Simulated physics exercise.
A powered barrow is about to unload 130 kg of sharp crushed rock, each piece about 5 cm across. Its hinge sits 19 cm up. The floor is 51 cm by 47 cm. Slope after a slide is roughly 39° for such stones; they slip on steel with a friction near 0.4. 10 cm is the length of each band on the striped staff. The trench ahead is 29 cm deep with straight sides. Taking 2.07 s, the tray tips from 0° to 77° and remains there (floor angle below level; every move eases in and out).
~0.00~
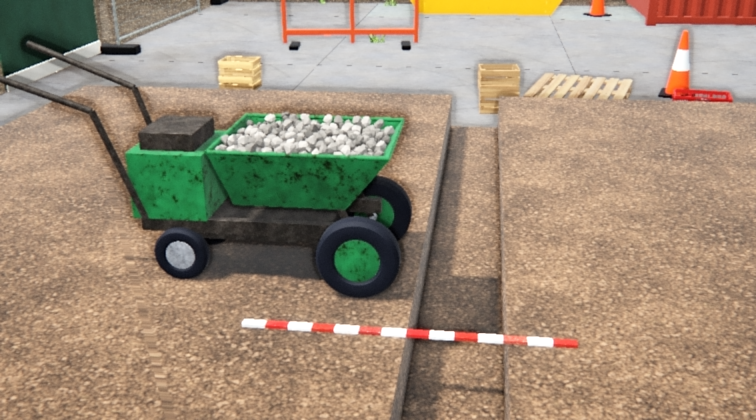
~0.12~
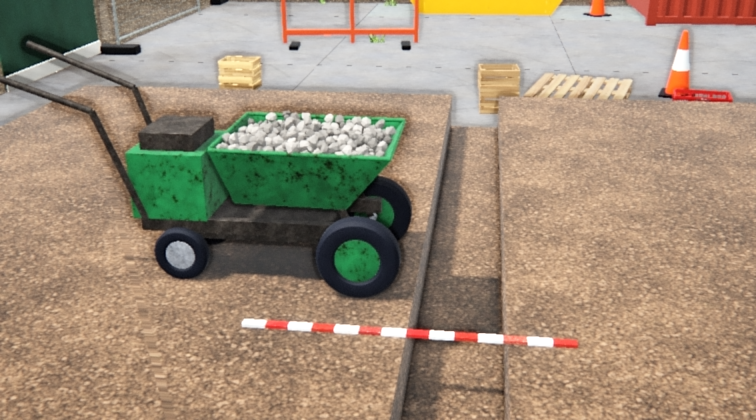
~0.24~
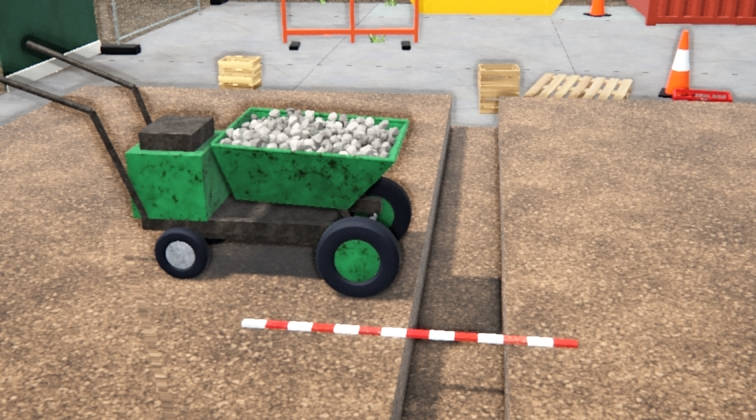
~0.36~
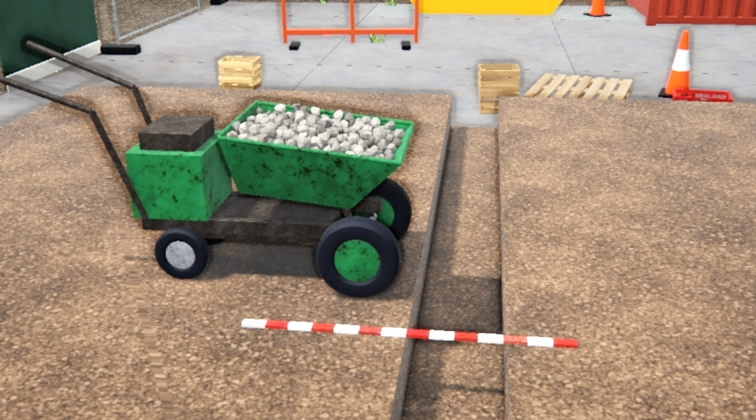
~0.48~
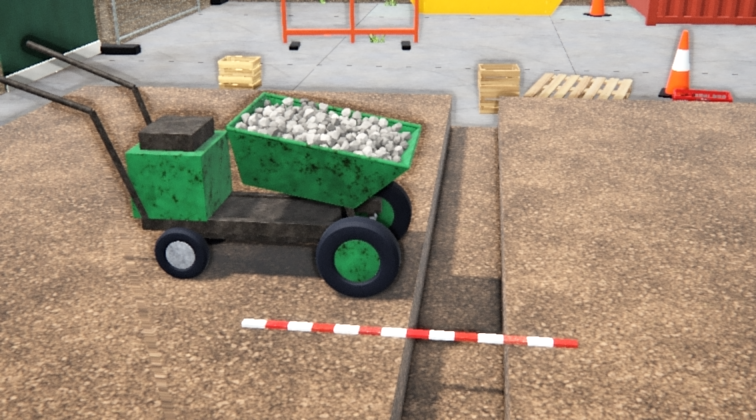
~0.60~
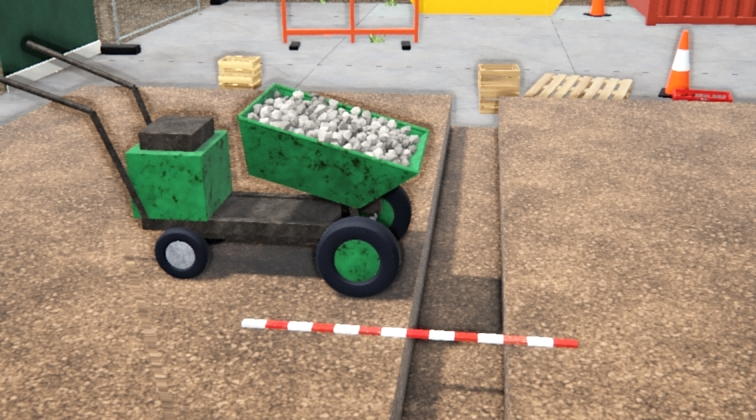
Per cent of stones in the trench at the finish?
About 69 %.
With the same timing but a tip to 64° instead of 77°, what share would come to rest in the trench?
About 50%.
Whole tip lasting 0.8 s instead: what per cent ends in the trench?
I'd put it at roughly 50 per cent.
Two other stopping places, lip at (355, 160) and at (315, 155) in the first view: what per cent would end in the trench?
95 %, then 100 %.
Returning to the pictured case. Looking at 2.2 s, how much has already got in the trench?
Close to 30 per cent has got there by then.
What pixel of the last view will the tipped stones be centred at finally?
The tipped stones centre close to (489, 306).
After 1.5 s the floor is at 65°; 97 % in the tray, 3 % in the trench; the foremost stones are at (498, 280).
After 2.2 s the floor is at 77°; 39 % in the tray, 32 % in the trench, 29 % past the trench; the foremost stones are at (604, 282).
After 2.5 s the floor is at 77°; 14 % in the tray, 52 % in the trench, 33 % past the trench; the foremost stones are at (627, 287).
After 4.5 s the floor is at 77°; 0 % in the tray, 69 % in the trench, 31 % past the trench; the foremost stones are at (629, 288).
